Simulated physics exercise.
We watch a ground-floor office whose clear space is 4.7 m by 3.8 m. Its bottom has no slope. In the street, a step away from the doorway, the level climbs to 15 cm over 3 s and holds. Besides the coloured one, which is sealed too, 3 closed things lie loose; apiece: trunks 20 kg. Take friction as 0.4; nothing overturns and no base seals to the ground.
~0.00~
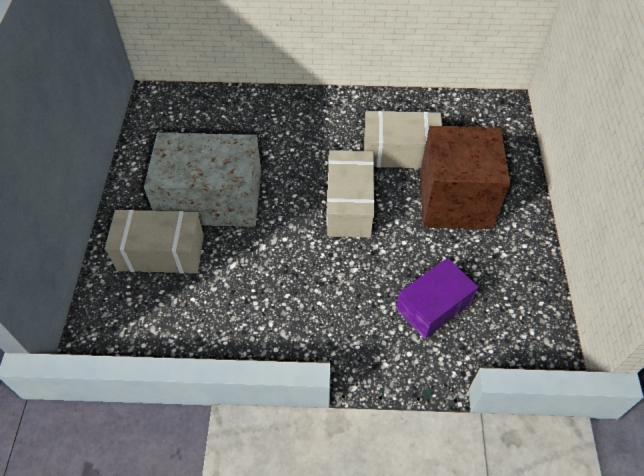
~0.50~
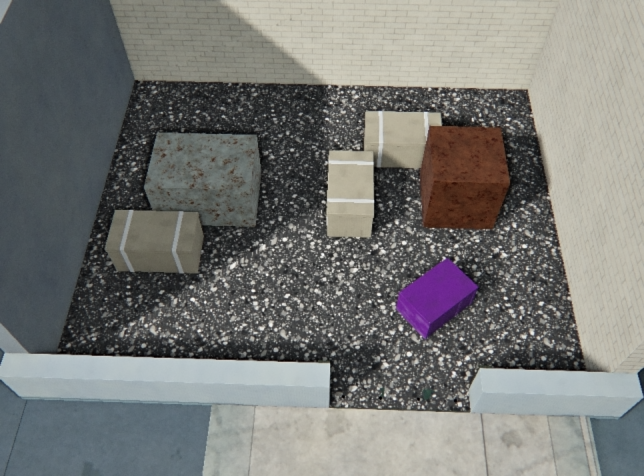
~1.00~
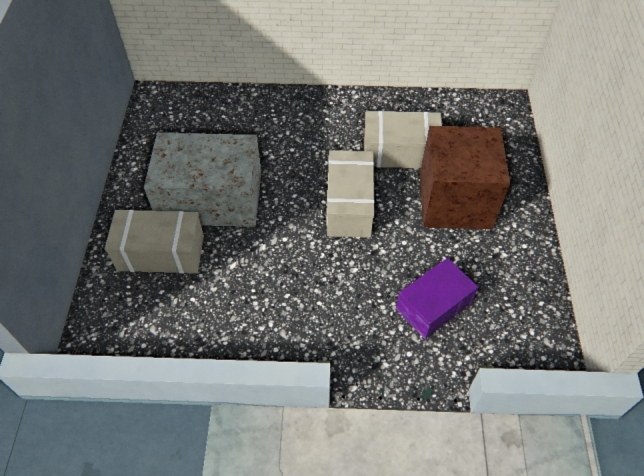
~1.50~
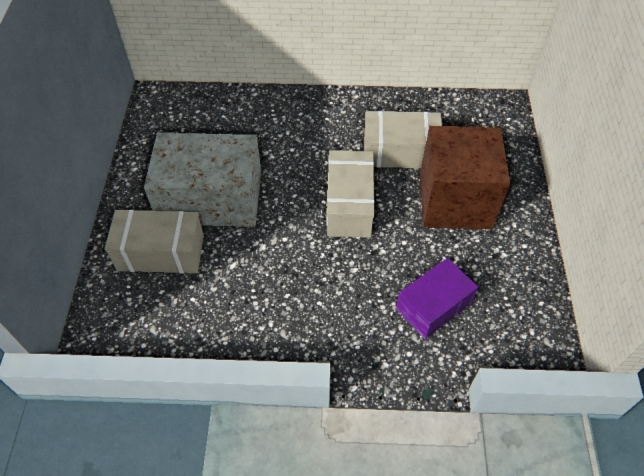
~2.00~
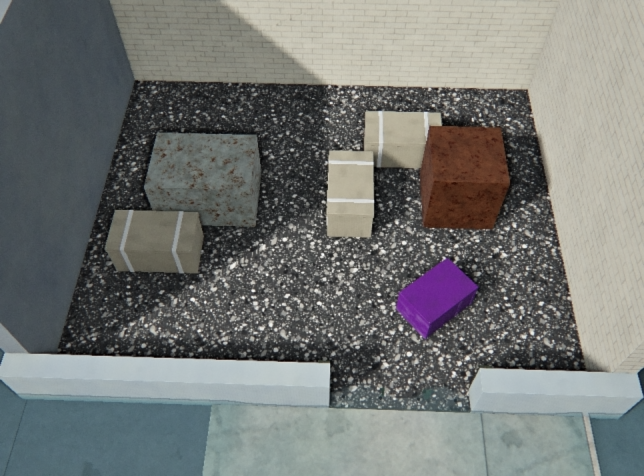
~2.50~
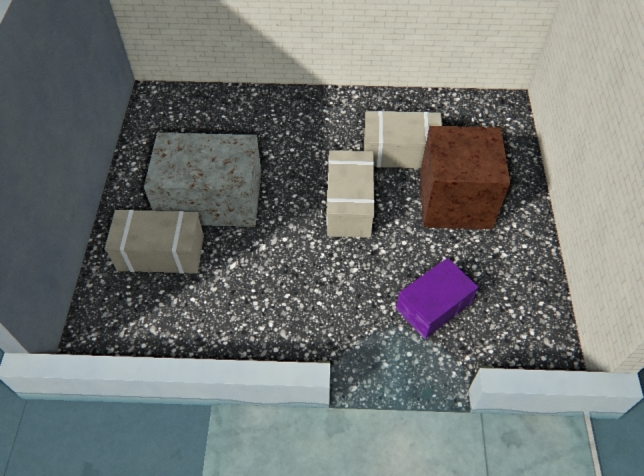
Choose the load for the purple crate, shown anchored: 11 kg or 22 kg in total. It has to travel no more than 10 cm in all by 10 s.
For it, neither weight holds it.
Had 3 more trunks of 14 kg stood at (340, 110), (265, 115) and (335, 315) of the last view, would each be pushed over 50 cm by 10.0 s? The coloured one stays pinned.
In turn: Less, short of it, over.
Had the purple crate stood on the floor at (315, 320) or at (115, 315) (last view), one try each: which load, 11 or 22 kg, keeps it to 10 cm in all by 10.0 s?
In turn: It takes the larger; either load holds.
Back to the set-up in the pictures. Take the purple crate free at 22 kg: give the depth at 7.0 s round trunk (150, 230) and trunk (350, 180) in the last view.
About 4 and 4 cm.
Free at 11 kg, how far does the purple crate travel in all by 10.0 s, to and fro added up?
About 80 cm.
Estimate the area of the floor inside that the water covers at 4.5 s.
Some 5.0 m2.
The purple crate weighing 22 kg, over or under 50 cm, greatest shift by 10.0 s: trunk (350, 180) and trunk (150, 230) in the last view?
In turn: Past it, less.
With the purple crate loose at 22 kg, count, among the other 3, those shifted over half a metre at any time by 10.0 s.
1 of them.
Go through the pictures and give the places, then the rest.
The purple crate at (439, 290), on the bottom; water covers 0.0 m2; 0 of 4 have shifted, in the first frame.
The purple crate at (439, 290), on the bottom; 0.0 m2 under water; 0 of 4 have shifted, in the second frame.
The purple crate at (439, 290) rests on the ground; water covers 0.0 m2; 0 of 4 have shifted, in the third frame.
The purple crate at (439, 290), on the bottom; 0.0 m2 under water; 0 of 4 have shifted, in the fourth frame.
The purple crate at (439, 290) rests on the ground; water covers 0.0 m2; 0 of 4 have shifted, in the fifth frame.
The purple crate at (439, 290) rests on the ground; 0.5 m2 under water; 0 of 4 have shifted, in the sixth frame.
After 3.5 s the purple crate would be 17 cm from its start with 11 kg and 0 cm from its start with 22 kg; 4 cm of water round it then.
After 4.5 s the purple crate would be 69 cm from its start with 11 kg and 23 cm from its start with 22 kg; 5 cm of water round it then.
After 7.0 s the purple crate would be 76 cm from its start with 11 kg and 39 cm from its start with 22 kg; 5 cm of water round it then.
After 10.0 s the purple crate would be 76 cm from its start with 11 kg and 65 cm from its start with 22 kg; 6 cm of water round it then.
